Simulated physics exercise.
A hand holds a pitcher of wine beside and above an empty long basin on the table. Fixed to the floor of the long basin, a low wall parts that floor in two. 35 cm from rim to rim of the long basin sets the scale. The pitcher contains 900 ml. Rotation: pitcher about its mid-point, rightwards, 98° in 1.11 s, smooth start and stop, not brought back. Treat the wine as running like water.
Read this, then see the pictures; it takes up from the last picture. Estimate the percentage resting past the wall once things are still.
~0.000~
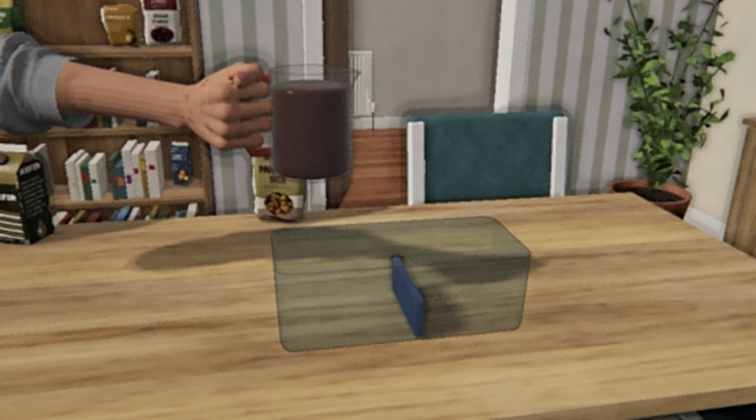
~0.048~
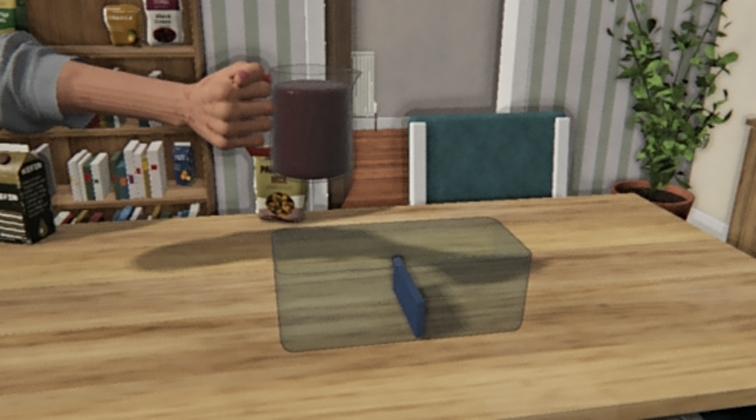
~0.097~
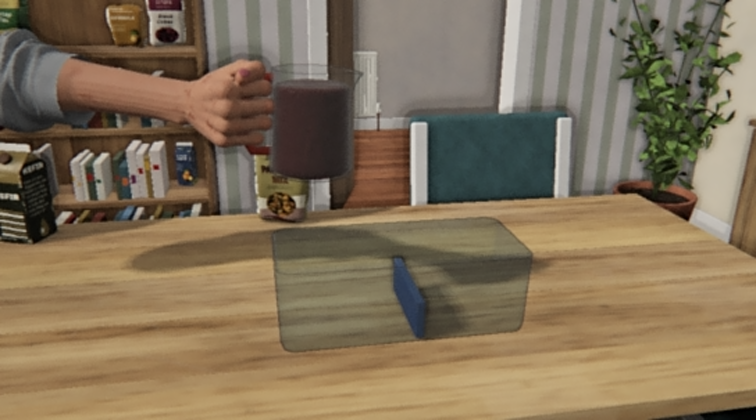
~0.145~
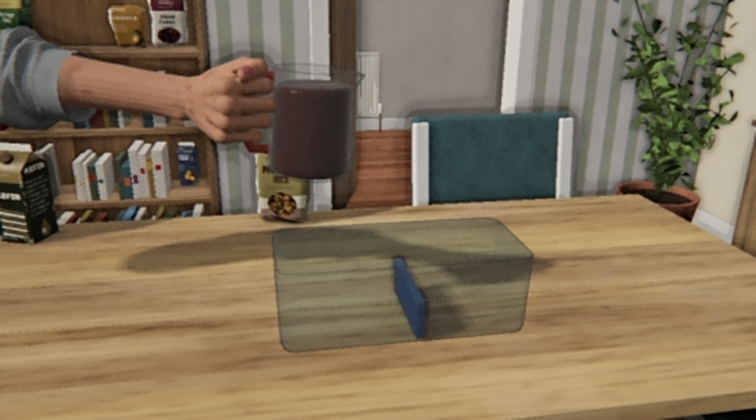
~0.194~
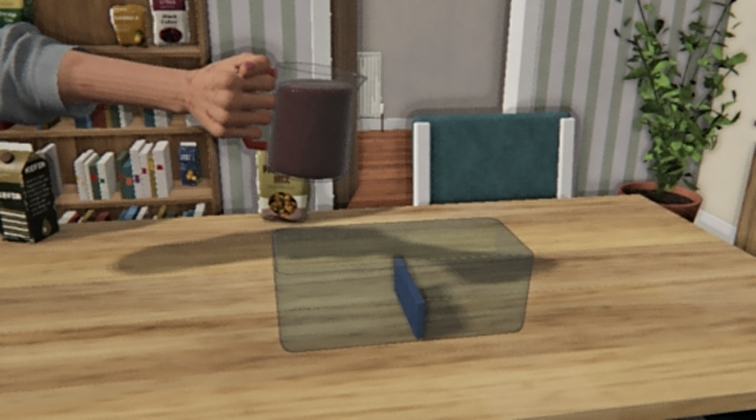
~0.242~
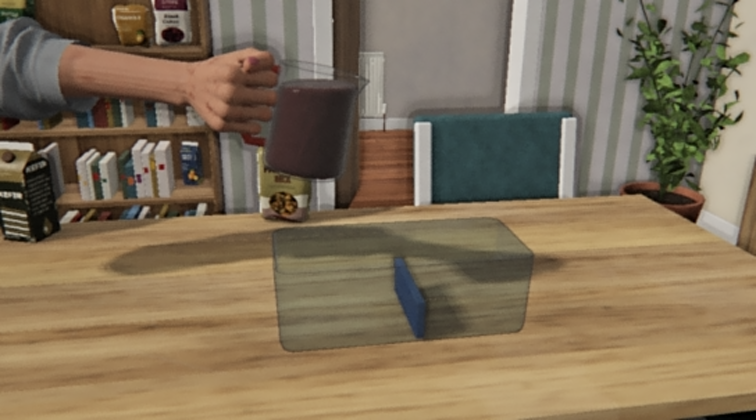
I would say roughly 87 percent.
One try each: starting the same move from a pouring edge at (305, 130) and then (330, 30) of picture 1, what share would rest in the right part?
In order, 5 and 60 per cent.
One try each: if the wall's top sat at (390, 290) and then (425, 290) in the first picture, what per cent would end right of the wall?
Try 1: 90 %; try 2: 60 %.
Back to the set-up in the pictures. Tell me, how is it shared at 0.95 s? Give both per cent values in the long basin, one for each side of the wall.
About 1 % left, 30 % right.
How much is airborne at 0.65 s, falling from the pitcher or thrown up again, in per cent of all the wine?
Around 12 percent.
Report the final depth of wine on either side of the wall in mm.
Left part about 4 mm deep, right part about 36 mm deep.
After 0.65 s the tilt is 62° and 87 per cent is still to pour, 0 is left of the wall and 1 right of it.
After 0.95 s the tilt is 93° and 45 per cent is still to pour, 1 is left of the wall and 30 right of it.
After 1.27 s the tilt is 98° and 12 per cent is still to pour, 2 is left of the wall and 76 right of it.
After 1.61 s the tilt is 98° and 3 per cent is still to pour, 7 is left of the wall and 87 right of it.
In the end 11 per cent lies left of the wall, 87 right of it and 1 outside.
